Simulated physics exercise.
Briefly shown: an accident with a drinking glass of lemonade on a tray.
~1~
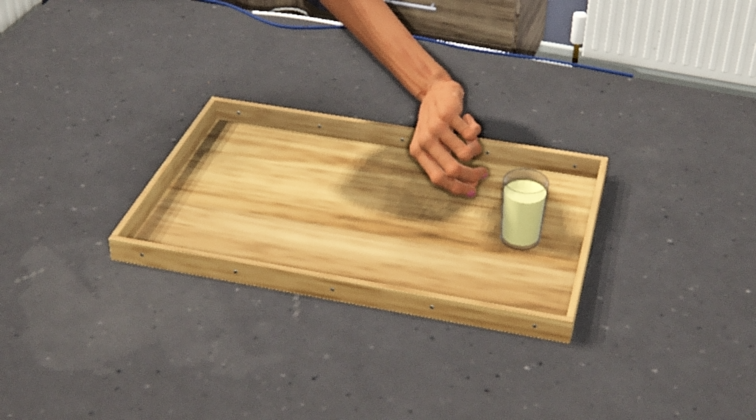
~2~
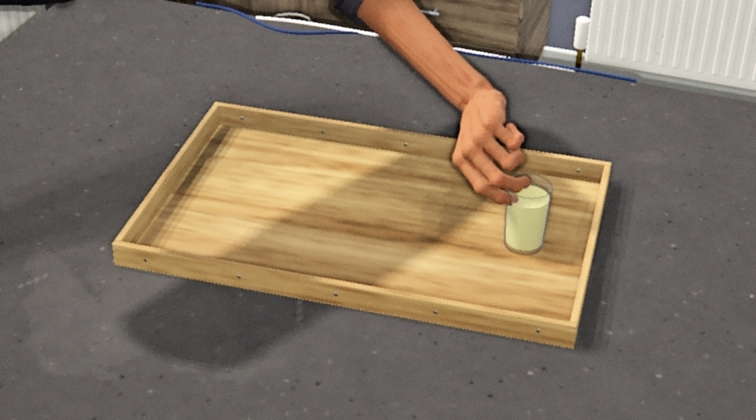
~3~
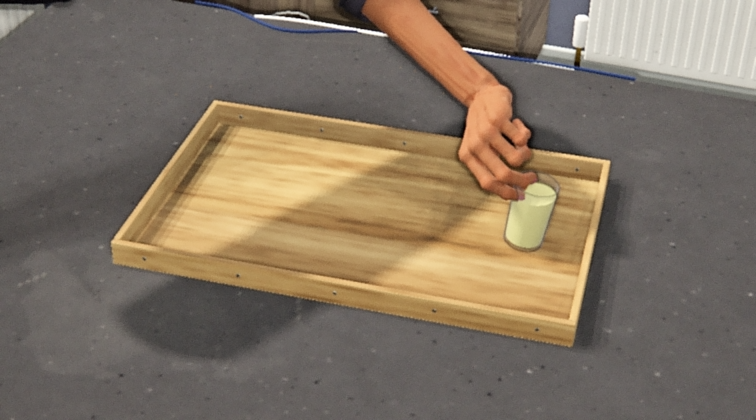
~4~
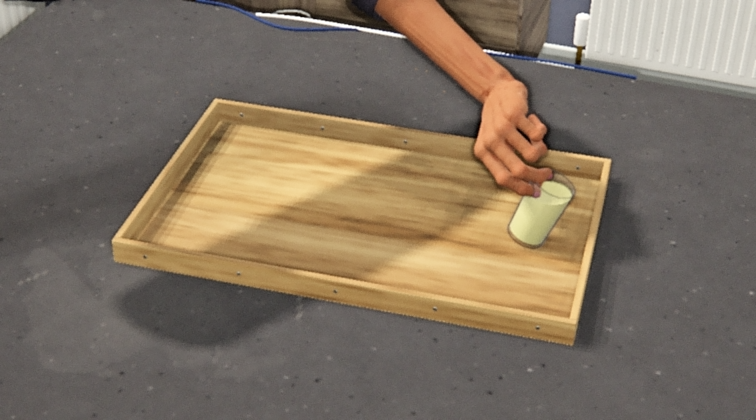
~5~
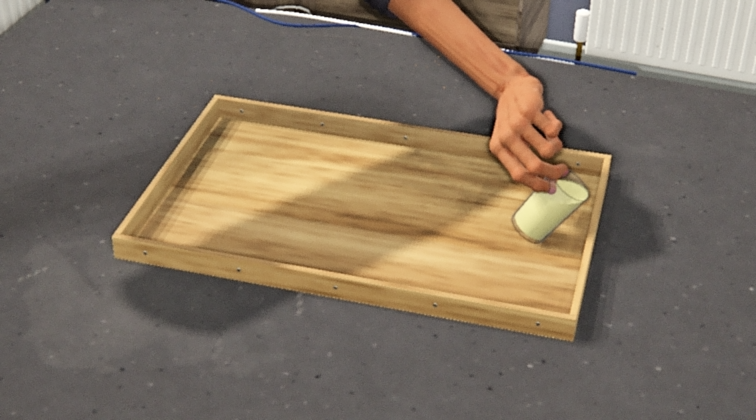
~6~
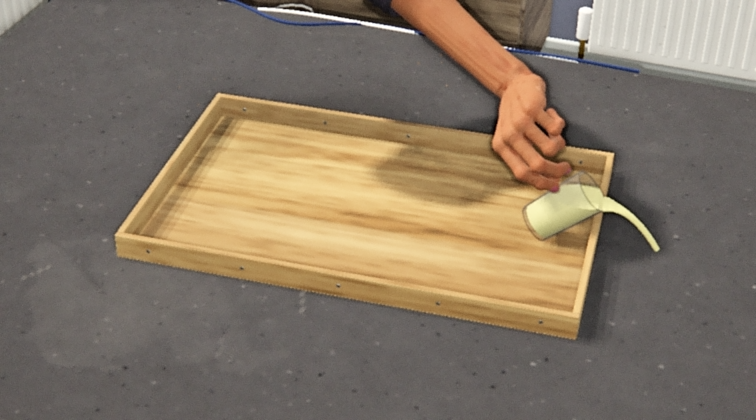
A hand reaches right across a wooden tray to a glass of pale yellow lemonade and pushes against its side, tilting it rightward until it tips steeply and lemonade pours out over the tray's right edge.
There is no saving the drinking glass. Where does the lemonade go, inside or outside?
The lemonade gets out on to the top.
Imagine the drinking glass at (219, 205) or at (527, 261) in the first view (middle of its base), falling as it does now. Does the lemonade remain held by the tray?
At the first place it keeps within the tray, at the second it gets out on to the top.
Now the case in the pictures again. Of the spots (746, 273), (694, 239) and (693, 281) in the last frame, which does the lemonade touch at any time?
Checking each in turn gives in the spill, in the spill and in the spill.
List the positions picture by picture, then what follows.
In the first frame, it stands upright; drinking glass (524, 208) about three quarters full; tray (325, 273).
The second frame shows fingers against its side; drinking glass about three quarters full, surface at (529, 197).
The third frame shows fingers against its side; drinking glass (531, 210) about three quarters full.
The fourth frame shows fingers against its side; drinking glass about three quarters full, surface at (549, 193); tray (328, 275).
The fifth frame shows fingers against its side; drinking glass (550, 205) tipped 30°.
In the sixth frame, it is falling; drinking glass (565, 206) tipped 50°.
A moment on, the drinking glass lies across the rim; the puddle covers about as much as a plate; it spreads outside the tray.
Further on, the puddle covers about as much as a tray; it spreads outside the tray.
When it is over, the puddle covers about as much as a tray; it spreads outside the tray.
